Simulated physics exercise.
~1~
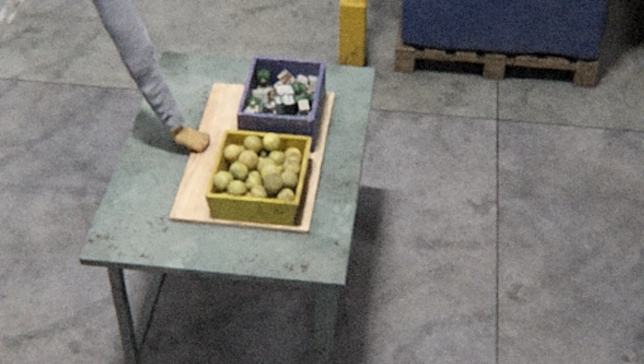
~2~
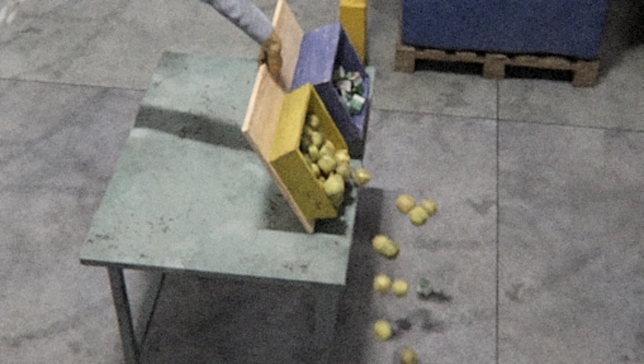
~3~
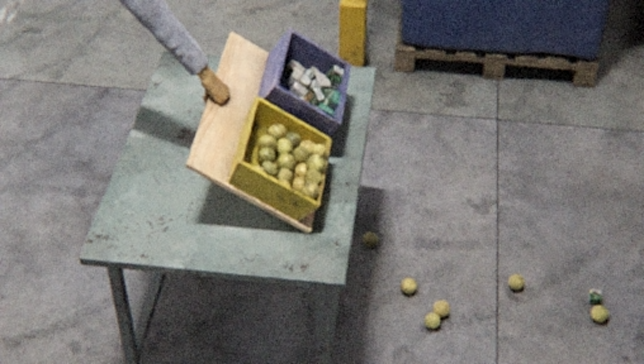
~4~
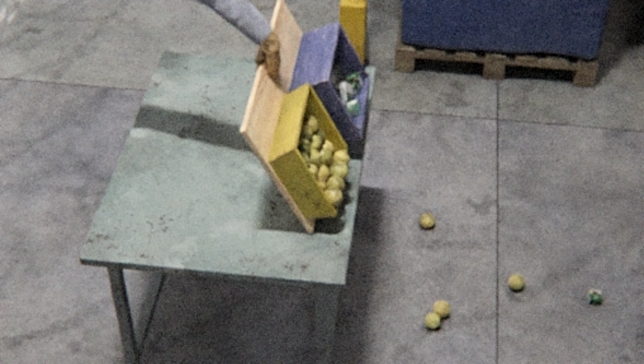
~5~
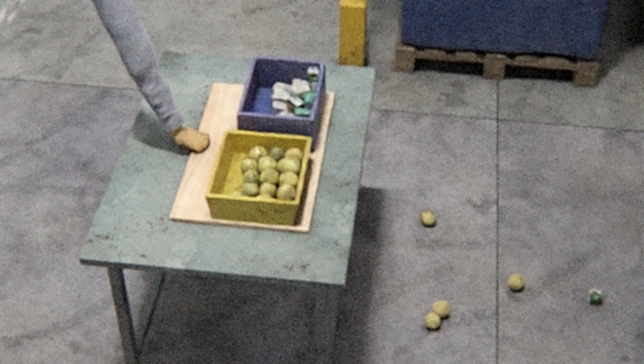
A yellow box of round, yellowish apples and a blue box of small cartons sit on a pale board on a green table, seen from above on a grey concrete floor. A sleeved arm reaches in from the upper left, its hand at the board's left edge. The hand lifts that edge, tipping both boxes steeply right, and several apples and a carton tumble to the floor. The board is partly lowered, then raised steeply again. Finally it lies flat, both boxes still holding most of their contents, with a few apples and one carton scattered at right.
